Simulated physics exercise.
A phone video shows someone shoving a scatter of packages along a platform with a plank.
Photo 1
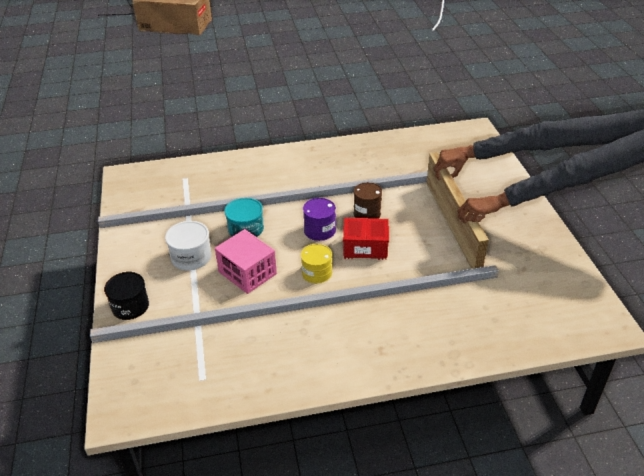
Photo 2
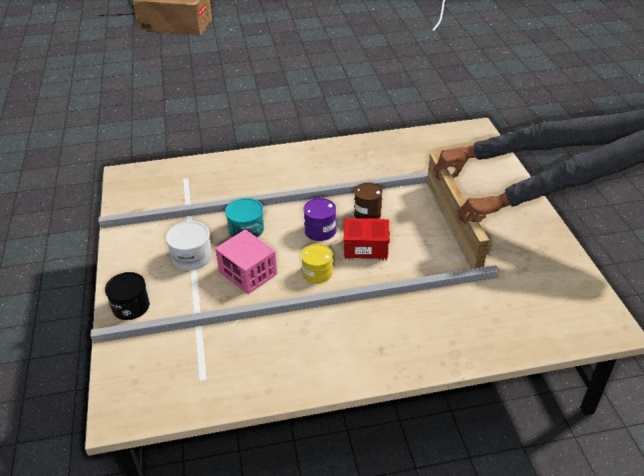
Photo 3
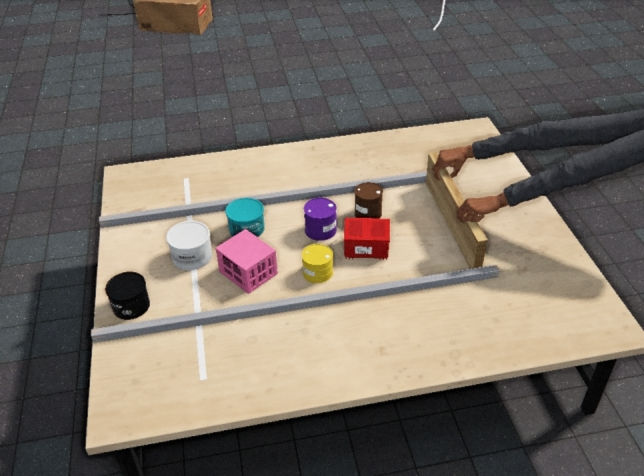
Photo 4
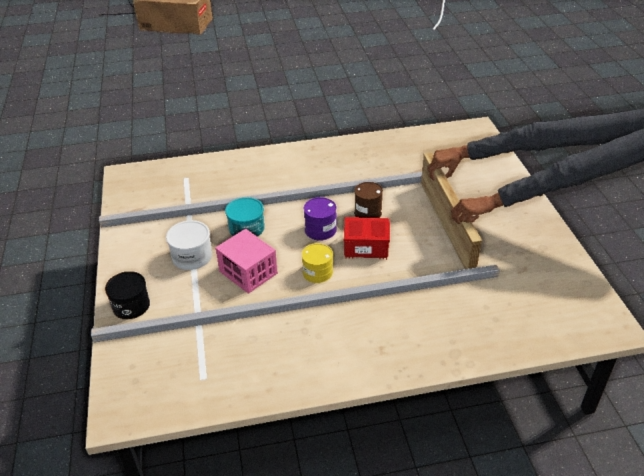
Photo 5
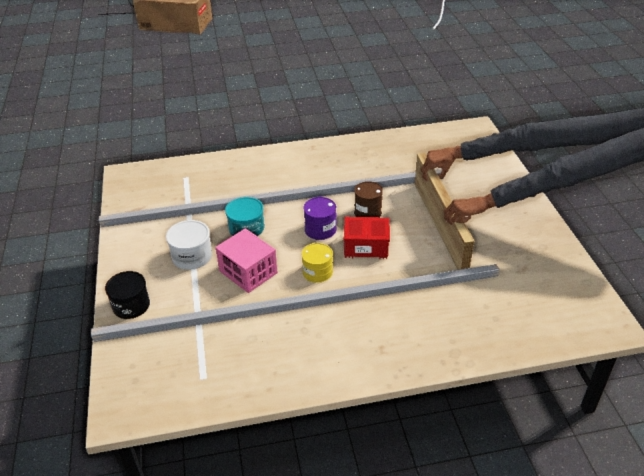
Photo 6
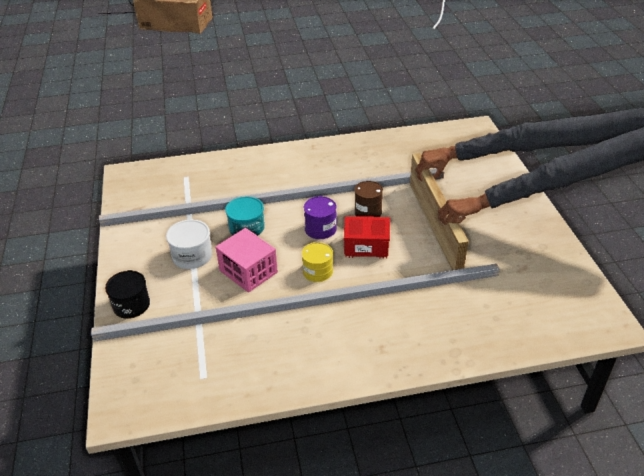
Two hands sliding a wooden plank slightly left between rails on a table, toward colourful containers that stay still.
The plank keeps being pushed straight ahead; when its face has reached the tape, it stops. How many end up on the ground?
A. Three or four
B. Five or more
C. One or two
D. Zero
Answer: C.
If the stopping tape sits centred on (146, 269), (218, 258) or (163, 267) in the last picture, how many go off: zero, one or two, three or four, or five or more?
Taking the places in the order asked: Either three or four, then zero, then one or two.
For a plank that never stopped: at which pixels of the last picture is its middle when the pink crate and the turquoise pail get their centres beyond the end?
Estimated middle: (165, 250), and (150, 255) for the other.
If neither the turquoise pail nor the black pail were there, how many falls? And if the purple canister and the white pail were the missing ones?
You'd count 0 the first time and 1 the second time.
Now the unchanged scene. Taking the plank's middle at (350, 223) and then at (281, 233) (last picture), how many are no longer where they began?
4, then 6.
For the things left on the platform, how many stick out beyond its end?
I get 0.
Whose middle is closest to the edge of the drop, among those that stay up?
The pink crate ends up foremost.
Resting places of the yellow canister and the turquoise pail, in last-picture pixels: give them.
Approximately (180, 296) for one, approximately (142, 224) for the other.
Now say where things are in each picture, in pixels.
Black pail (128, 296); white pail (189, 246); pink crate (246, 261); plank (454, 209); tape (193, 264), in the first frame.
White pail (190, 246); turquoise pail (245, 219), in the second frame.
Pink crate (247, 261); yellow canister (318, 264), in the third frame.
Black pail (128, 296); red tote (367, 238), in the fourth frame.
White pail (190, 245); brown canister (368, 202), in the fifth frame.
Black pail (129, 295); white pail (190, 245); pink crate (247, 260); plank (436, 210); tape (193, 262), in the sixth frame.
Soon after, none off yet; black pail at rest near (129, 295); white pail at rest near (190, 245); pink crate at rest near (247, 260).
Then, none off yet; black pail at rest near (129, 295); white pail at rest near (190, 244); pink crate moved about its own width near (211, 268).
By the end, the number that fall off is one or two; fallen, black pail.
